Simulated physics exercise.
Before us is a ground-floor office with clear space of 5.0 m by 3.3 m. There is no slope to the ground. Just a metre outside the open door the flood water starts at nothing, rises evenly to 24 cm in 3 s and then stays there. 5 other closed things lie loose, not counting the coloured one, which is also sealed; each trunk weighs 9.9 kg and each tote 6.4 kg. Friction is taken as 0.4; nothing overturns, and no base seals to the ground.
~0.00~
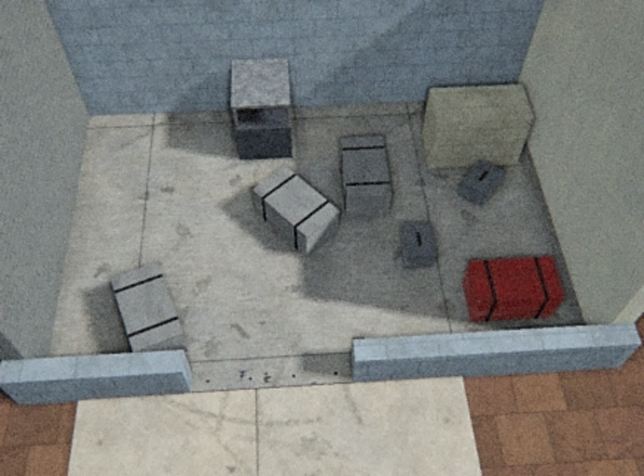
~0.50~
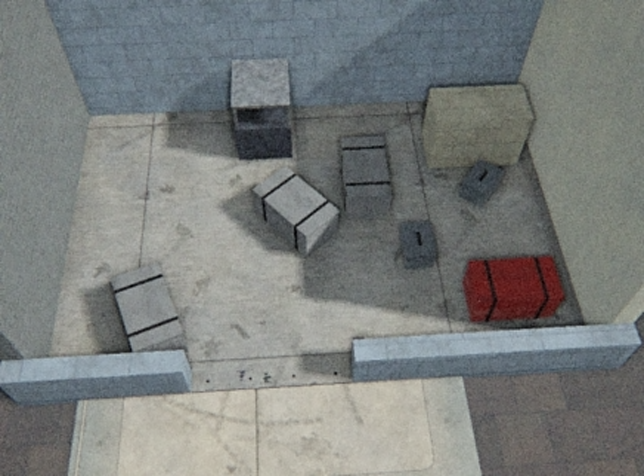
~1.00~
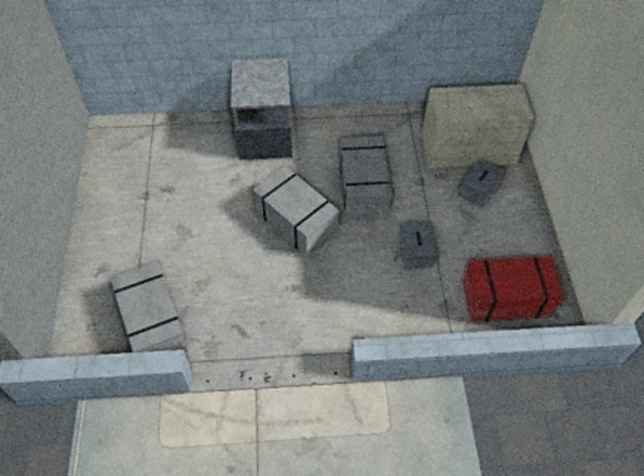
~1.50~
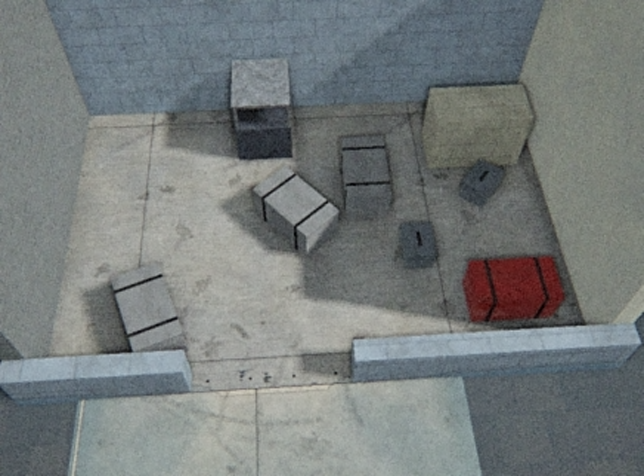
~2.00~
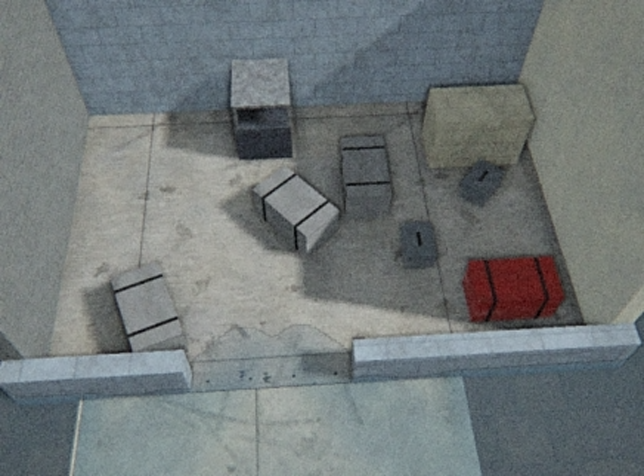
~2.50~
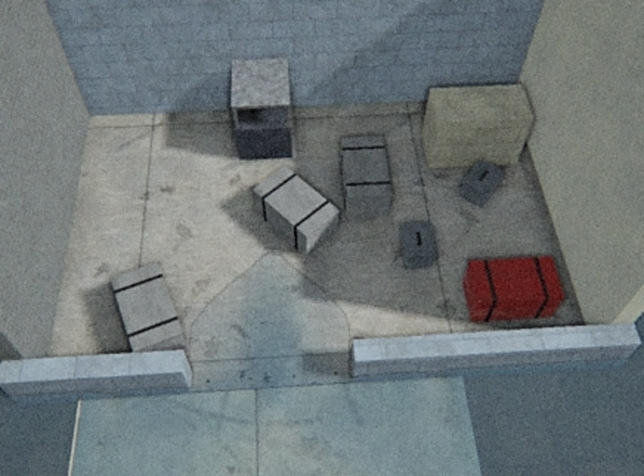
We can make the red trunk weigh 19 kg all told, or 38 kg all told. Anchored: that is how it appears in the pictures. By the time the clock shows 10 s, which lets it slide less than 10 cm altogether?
Expect only the larger amount to be sufficient.
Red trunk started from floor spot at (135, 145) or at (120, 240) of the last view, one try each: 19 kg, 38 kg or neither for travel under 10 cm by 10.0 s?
No load; no load.
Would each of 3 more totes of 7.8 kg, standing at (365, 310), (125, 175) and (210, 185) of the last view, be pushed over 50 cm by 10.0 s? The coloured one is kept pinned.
Below the mark, above the mark, above the mark.
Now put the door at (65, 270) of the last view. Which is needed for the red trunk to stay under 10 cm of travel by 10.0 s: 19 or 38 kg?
Then no option works.
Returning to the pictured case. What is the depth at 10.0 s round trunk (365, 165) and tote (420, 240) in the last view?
Roughly 17 and 8 cm.
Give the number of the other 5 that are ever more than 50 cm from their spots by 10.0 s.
That comes to 4.
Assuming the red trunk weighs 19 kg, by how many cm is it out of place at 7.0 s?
Around 0 centimetres out of place.
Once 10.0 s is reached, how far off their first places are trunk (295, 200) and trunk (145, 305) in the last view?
In that order: 140 cm, 80 cm.
After 3.5 s the red trunk would be 0 cm from its start with 19 kg and 0 cm from its start with 38 kg; 0 cm of water round it then.
After 4.5 s the red trunk would be 0 cm from its start with 19 kg and 0 cm from its start with 38 kg; 0 cm of water round it then.
After 7.0 s the red trunk would be 0 cm from its start with 19 kg and 0 cm from its start with 38 kg; 1 cm of water round it then.
After 10.0 s the red trunk would be 40 cm from its start with 19 kg and 2 cm from its start with 38 kg; 7 cm of water round it then.
